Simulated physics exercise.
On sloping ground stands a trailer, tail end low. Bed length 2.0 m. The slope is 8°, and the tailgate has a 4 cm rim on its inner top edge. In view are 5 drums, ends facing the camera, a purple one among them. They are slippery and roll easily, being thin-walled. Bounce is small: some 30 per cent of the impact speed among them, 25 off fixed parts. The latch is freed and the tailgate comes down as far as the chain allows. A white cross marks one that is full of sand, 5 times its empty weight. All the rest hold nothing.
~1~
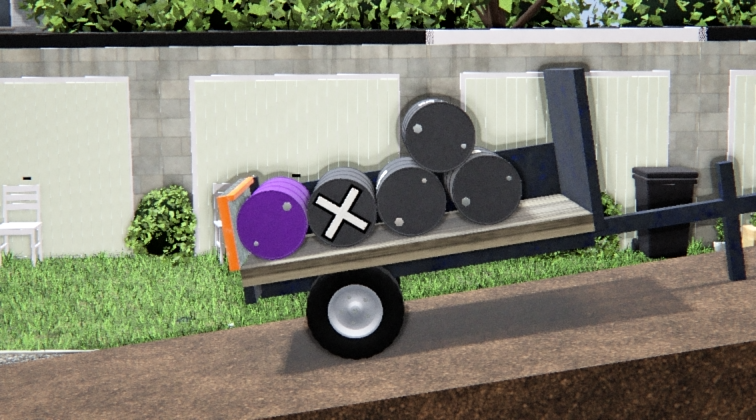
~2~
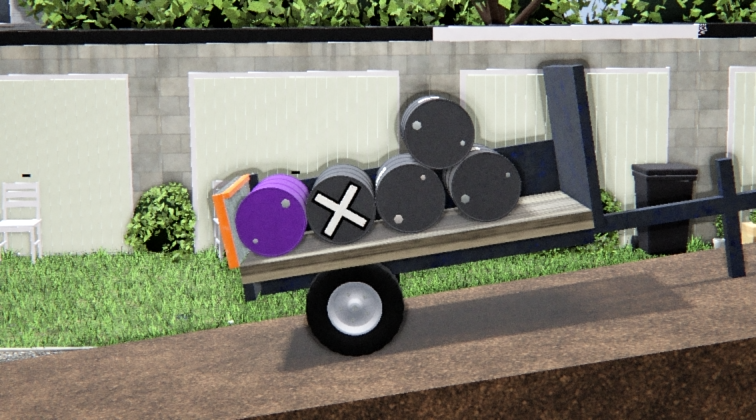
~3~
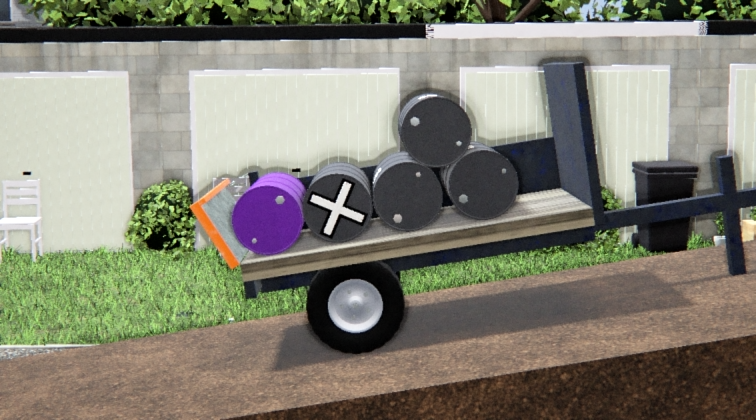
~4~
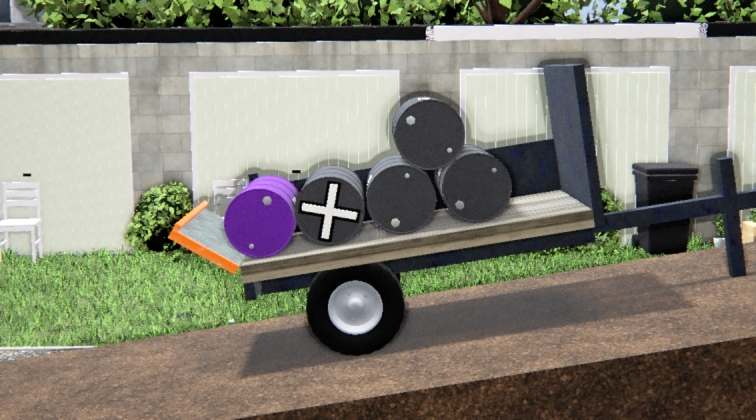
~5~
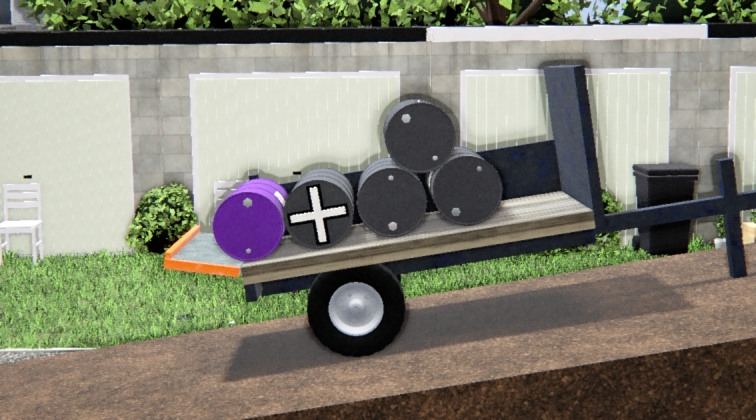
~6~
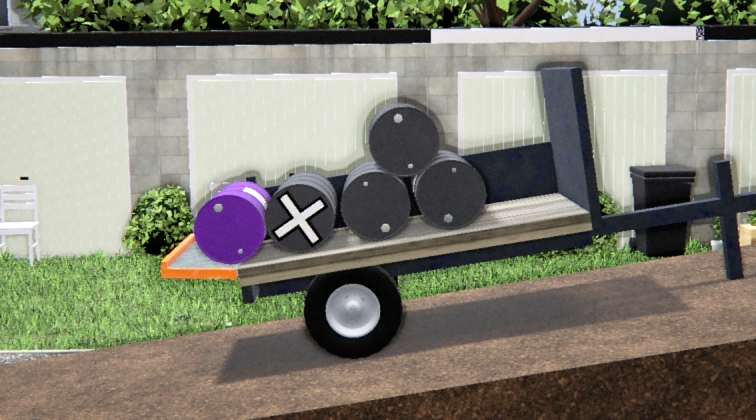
An orange-edged tailgate swings down and outward at the left, lower end of a sloping flatbed trailer, seen side-on from a still camera before a grassy yard and pale-panelled wall. On the bed, a purple drum sits leftmost, beside a dark one marked with a white cross and three more dark drums, one stacked on top. As the gate lowers, all five roll slowly leftward together, the purple one leading onto it.
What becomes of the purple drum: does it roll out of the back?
Purple drops off the back.
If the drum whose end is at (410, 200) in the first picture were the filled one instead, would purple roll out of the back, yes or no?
In that case purple yes.
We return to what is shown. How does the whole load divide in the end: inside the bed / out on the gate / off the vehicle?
In that order: 3, 1, 1.
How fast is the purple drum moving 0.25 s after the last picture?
Near 0.7 m/s.
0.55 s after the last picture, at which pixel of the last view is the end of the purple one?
Near (171, 221).
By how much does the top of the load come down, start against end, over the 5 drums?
Some 10 cm lower.
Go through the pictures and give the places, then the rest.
Purple (272, 225); gate 82° above level, tip at (223, 200); white cross at (342, 214), in the first frame.
Purple (271, 222); gate 78° above level, tip at (218, 198), in the second frame.
Purple (267, 220); gate 58° above level, tip at (196, 207), in the third frame.
Purple (260, 223); gate 30° above level, tip at (174, 235), in the fourth frame.
Purple (248, 226); gate 8° above level, tip at (168, 264), in the fifth frame.
Purple (229, 229); gate 2° above level, tip at (165, 273), in the sixth frame.
Then, 0.25 s past the sixth picture, purple is on the gate, 20 cm past the hinge, rolling left; 0 of 5 are out.
Then, 0.55 s past the sixth picture, purple is on the gate, 35 cm past the hinge, rolling left; 0 of 5 are out.
Then, 0.75 s past the sixth picture, purple is dropping off the gate; 1 of 5 is out.
Finally (2.85 s after the last picture), purple is off the vehicle; 1 of 5 is out.
